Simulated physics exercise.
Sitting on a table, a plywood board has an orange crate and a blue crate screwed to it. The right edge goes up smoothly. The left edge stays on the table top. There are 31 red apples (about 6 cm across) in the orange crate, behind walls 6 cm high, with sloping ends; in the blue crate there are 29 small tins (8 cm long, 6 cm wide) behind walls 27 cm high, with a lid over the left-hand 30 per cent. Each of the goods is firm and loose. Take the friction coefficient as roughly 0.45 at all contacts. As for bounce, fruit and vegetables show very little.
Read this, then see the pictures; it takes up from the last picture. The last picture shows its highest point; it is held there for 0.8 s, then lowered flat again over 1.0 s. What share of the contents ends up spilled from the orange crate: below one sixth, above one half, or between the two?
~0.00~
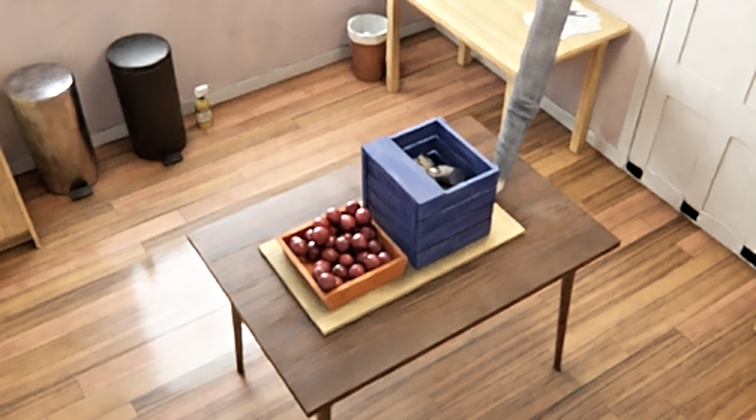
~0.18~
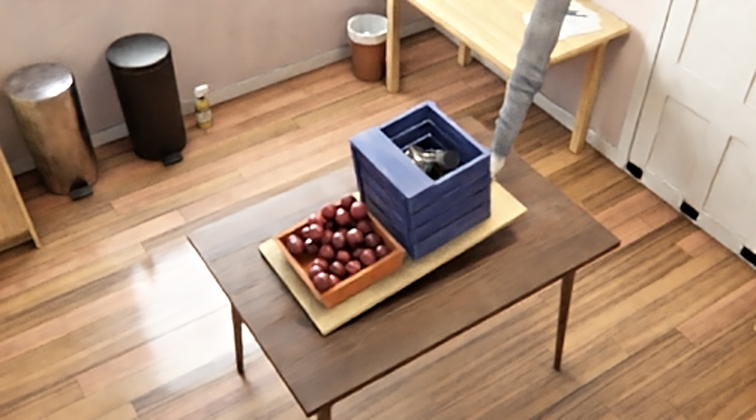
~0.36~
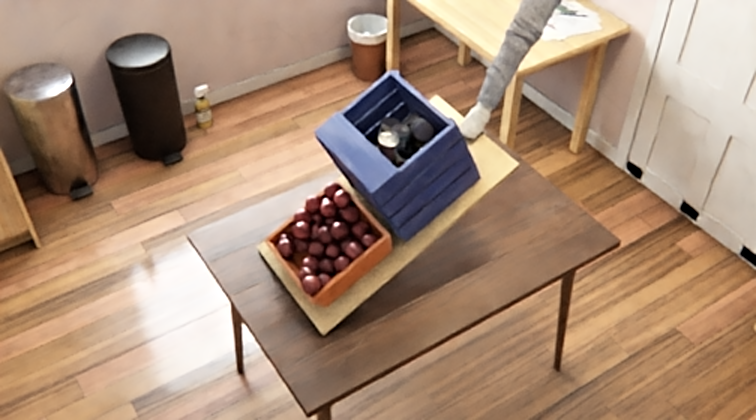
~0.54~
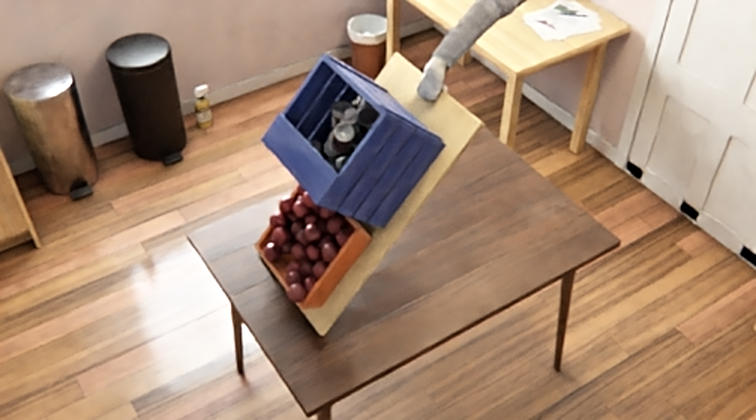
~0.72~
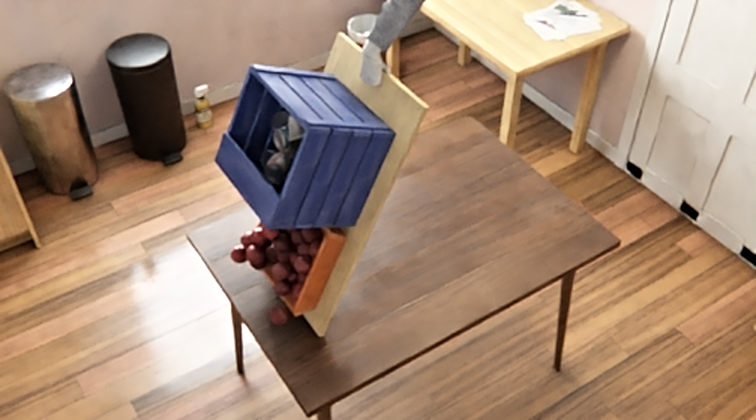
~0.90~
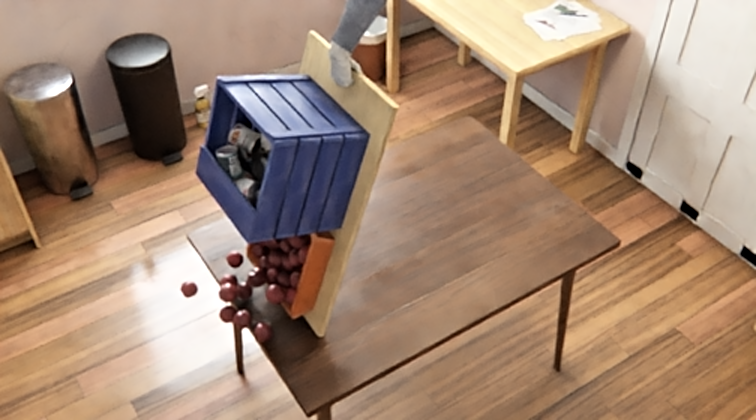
The orange crate spills above one half of its contents.
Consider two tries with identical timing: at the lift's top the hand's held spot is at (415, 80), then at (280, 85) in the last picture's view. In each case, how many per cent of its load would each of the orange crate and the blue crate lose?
First try, then second: The orange crate sheds 30 then 100 per cent, and the blue crate sheds 0 then 20 per cent.
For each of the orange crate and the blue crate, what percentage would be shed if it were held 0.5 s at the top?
In that case you'd see orange crate shed 80 percent of its load and blue crate shed 0 percent.
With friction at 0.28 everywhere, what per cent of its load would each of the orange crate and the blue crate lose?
That would cost the orange crate 90 and the blue crate 0 per cent of the load.
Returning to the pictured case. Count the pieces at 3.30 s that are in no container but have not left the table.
Roughly 6.
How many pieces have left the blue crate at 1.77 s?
Estimate for the blue crate by then: Some 1 out.
After 1.28 s, tilt 71°; 18 of 31 out of the orange crate and 1 of 29 out of the blue crate.
After 1.77 s, tilt 70°; 23 of 31 out of the orange crate and 1 of 29 out of the blue crate.
After 2.44 s, tilt 12°; 25 of 31 out of the orange crate and 1 of 29 out of the blue crate.
Outcome (at 3.30 s), 25 of 31 out of the orange crate and 1 of 29 out of the blue crate. Asked share, 25 of 31, 81 per cent.
